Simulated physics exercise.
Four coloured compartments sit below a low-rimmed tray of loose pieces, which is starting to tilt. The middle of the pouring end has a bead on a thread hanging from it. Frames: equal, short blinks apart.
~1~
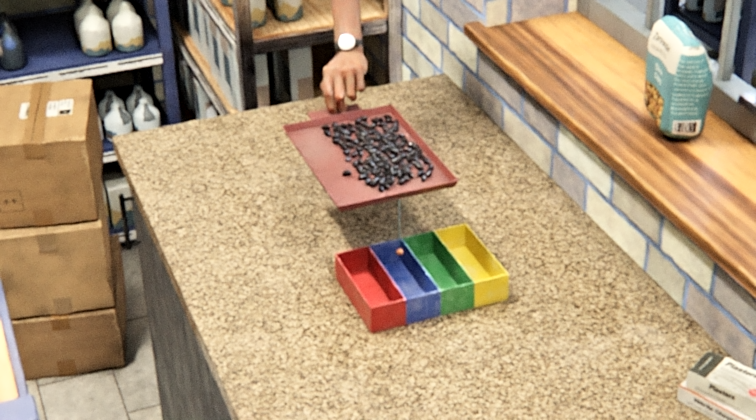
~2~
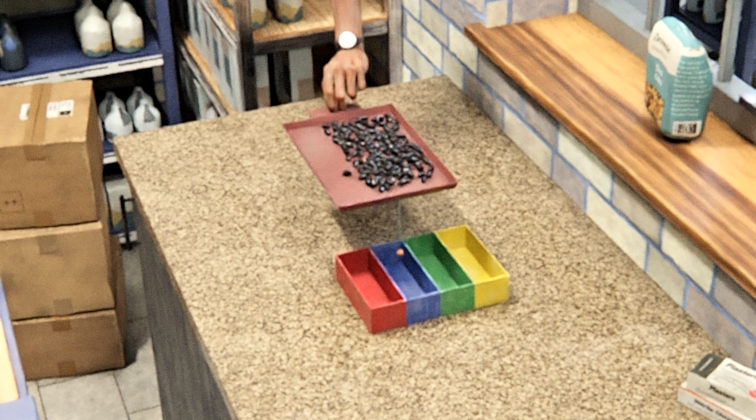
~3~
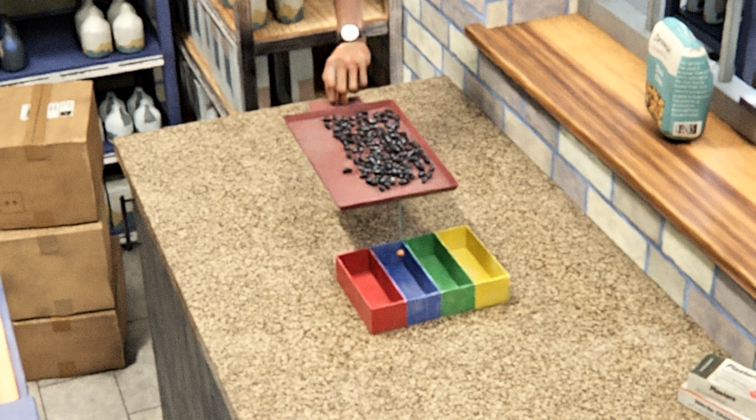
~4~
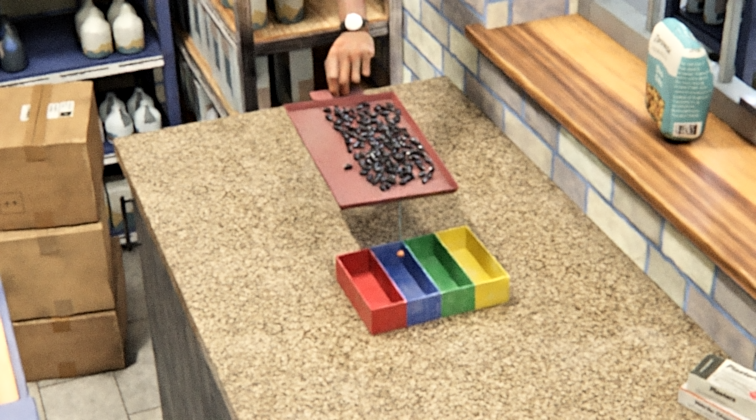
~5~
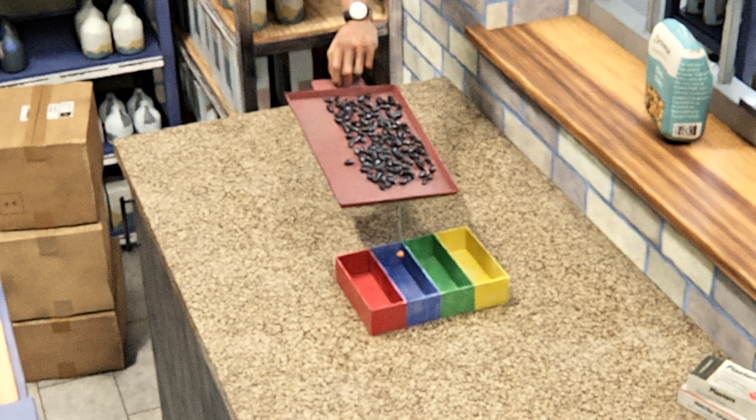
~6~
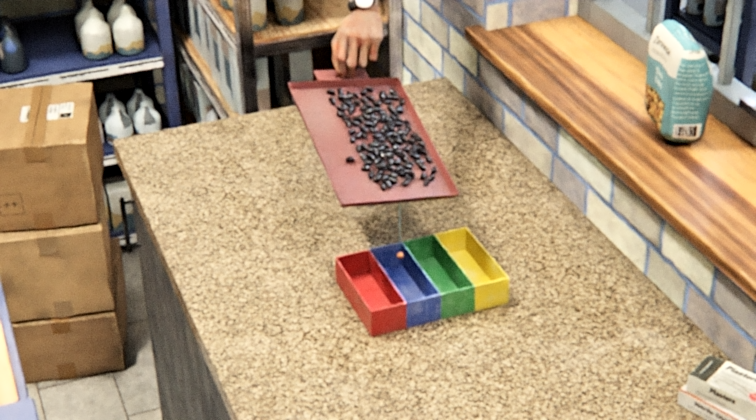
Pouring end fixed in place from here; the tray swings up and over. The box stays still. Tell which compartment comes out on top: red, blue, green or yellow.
It is yellow that comes out on top.
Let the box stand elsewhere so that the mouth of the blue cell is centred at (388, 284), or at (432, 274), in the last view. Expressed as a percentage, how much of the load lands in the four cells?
Try 1: Some 70 %; try 2: Some 100 %.
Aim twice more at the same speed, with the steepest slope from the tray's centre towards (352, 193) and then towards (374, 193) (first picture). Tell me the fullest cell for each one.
Red, then the red cell.
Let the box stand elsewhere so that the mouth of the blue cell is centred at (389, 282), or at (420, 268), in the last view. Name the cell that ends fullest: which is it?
So it's that yellow cell for the first shift and that green cell for the second.
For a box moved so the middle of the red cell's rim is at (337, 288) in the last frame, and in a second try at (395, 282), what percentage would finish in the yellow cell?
That makes 40 per cent, followed by 20 per cent.
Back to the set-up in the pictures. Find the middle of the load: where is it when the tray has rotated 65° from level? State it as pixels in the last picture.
Look close to (434, 175) in the last picture.
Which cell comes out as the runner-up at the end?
Second place goes to the green cell.
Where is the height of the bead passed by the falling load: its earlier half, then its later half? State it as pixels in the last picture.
(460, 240) first, (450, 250) later.
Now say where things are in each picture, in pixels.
Corners of the pouring end near (340, 204) and (455, 179), level; middle of the load near (378, 154), black beans; bead on its thread near (400, 252); red cell near (388, 313); blue cell near (423, 305); green cell near (457, 296); yellow cell near (491, 288), in the first picture.
Corners of the pouring end near (341, 205) and (455, 181), level; middle of the load near (378, 154), in the second picture.
Corners of the pouring end near (341, 204) and (456, 183), tipped barely, lowest at the right corner; middle of the load near (379, 151), in the third picture.
Corners of the pouring end near (342, 203) and (456, 186), tipped a little, lowest at the right corner; middle of the load near (379, 147), in the fourth picture.
Corners of the pouring end near (343, 202) and (456, 189), tipped a little, lowest at the right corner; middle of the load near (380, 135), in the fifth picture.
Corners of the pouring end near (344, 201) and (456, 192), tipped clearly, lowest at the right corner; middle of the load near (382, 132); red cell near (389, 317); blue cell near (424, 308); green cell near (458, 300); yellow cell near (492, 292), in the sixth picture.
Shortly afterwards, tray tipped steeply; the bulk on the tray; only a few in the yellow cell; only a few in the blue cell; a little falling or outside the box.
Next, tray tipped past a quarter turn; near half in the yellow cell; near a third in the green cell; a little in the blue cell; only a few falling or outside the box.
Some moments later, tray tipped past a quarter turn; near half in the yellow cell; near a third in the green cell; a little in the blue cell; only a few falling or outside the box.
In the end, tray tipped past a quarter turn; near half in the yellow cell; near a third in the green cell; a little in the blue cell; none at all in the red cell; only a few outside the box.
